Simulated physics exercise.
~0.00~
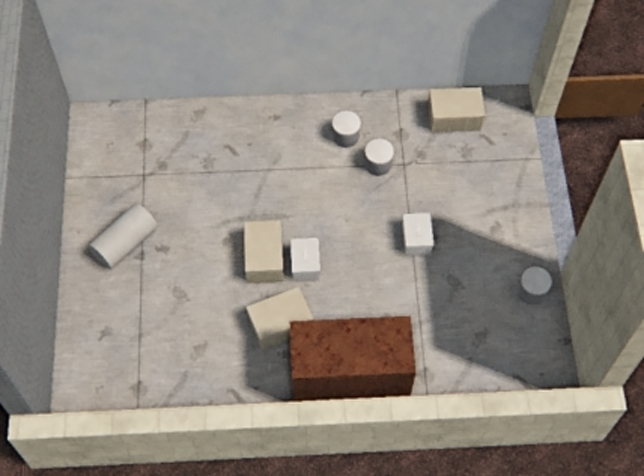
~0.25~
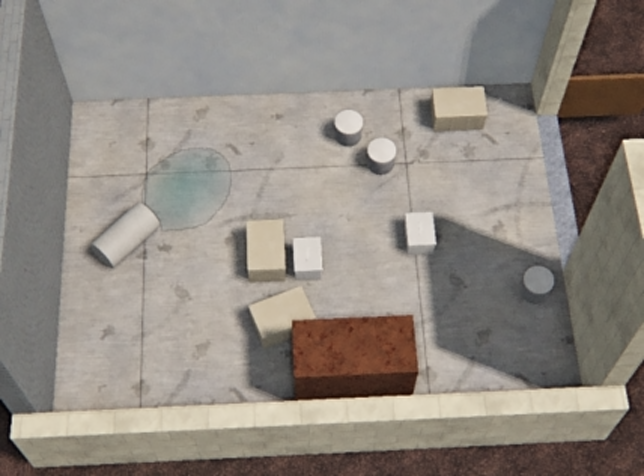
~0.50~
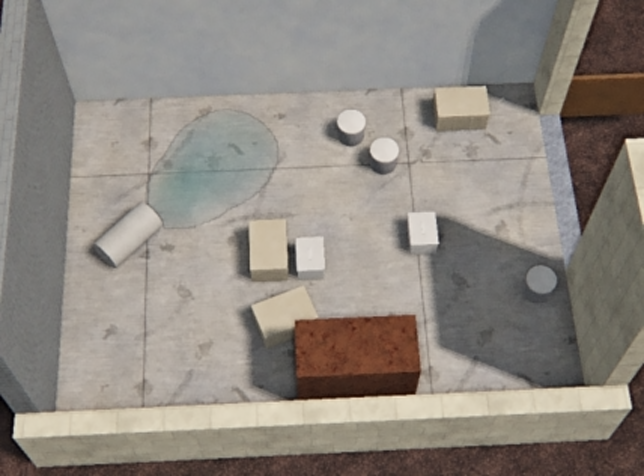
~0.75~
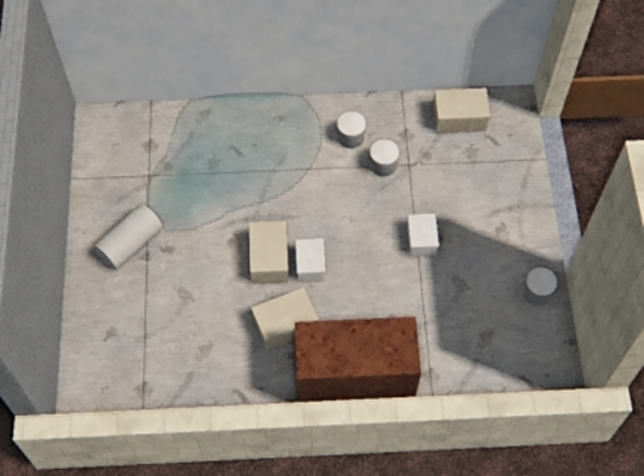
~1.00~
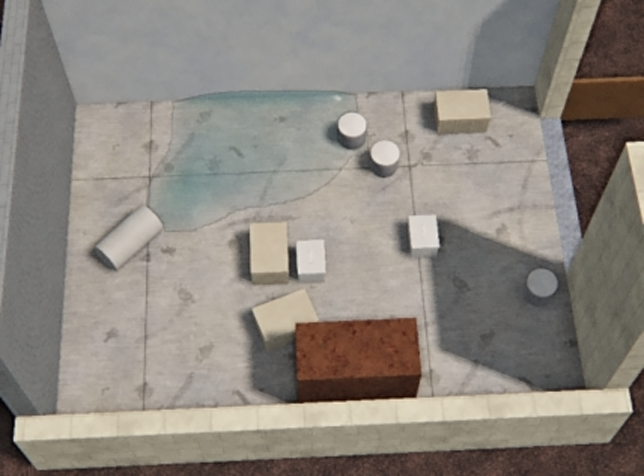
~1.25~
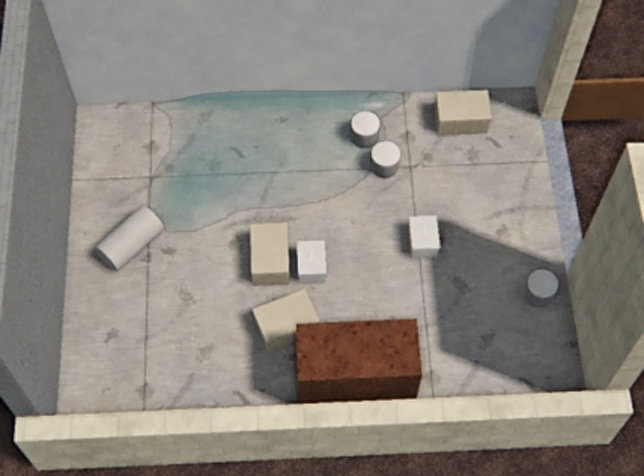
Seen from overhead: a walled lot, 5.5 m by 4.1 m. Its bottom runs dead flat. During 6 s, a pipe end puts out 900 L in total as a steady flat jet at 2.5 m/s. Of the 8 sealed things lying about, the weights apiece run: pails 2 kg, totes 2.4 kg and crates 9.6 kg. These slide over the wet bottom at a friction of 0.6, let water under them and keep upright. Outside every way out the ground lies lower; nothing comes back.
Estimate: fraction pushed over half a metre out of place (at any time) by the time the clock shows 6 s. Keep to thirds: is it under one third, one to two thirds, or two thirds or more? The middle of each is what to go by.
It falls in the middle third.
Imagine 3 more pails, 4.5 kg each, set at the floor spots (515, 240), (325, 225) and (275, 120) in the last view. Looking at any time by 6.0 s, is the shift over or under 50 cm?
Per the listed order, stays closer, stays closer, goes farther.
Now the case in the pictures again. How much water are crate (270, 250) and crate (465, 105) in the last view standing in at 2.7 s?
Close to 0 and 5 centimetres.
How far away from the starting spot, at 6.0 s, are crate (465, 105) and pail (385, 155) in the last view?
Respectively: Washed out and 140 cm.
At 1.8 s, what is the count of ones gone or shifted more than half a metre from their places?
By that point, 1.
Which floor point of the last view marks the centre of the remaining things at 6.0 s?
It sits at about (406, 275).
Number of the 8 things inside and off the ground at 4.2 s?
Count at that moment: 1.
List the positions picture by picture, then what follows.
The first picture shows a pail at (347, 123) rests on the ground; a pail at (537, 280), on the bottom; water covers 0.0 m2; 0 of 8 have shifted.
The second picture shows a pail at (349, 122), on the bottom; a pail at (539, 279) rests on the ground; 0.7 m2 under water; 0 of 8 have shifted.
The third picture shows a pail at (351, 121) rests on the ground; a pail at (542, 279), on the bottom; 1.6 m2 under water; 0 of 8 have shifted.
The fourth picture shows a pail at (352, 123), on the bottom; a pail at (542, 281) rests on the ground; 2.5 m2 under water; 0 of 8 have shifted.
The fifth picture shows a pail at (352, 124) rests on the ground; a pail at (543, 282) rests on the ground; water covers 3.1 m2; 0 of 8 have shifted.
The sixth picture shows a pail at (366, 123) rests on the ground, 15 cm from its start; a pail at (543, 283), on the bottom; 3.6 m2 under water; 1 of 8 have shifted.
After 1.8 s 1 of 8 are over 50 cm from their spots; 1 afloat.
After 2.7 s 2 of 8 are over 50 cm from their spots; 2 afloat.
After 4.2 s 3 of 8 are over 50 cm from their spots; 1 afloat.
After 6.0 s 3 of 8 are over 50 cm from their spots, and 3 have been at some point; 1 afloat.
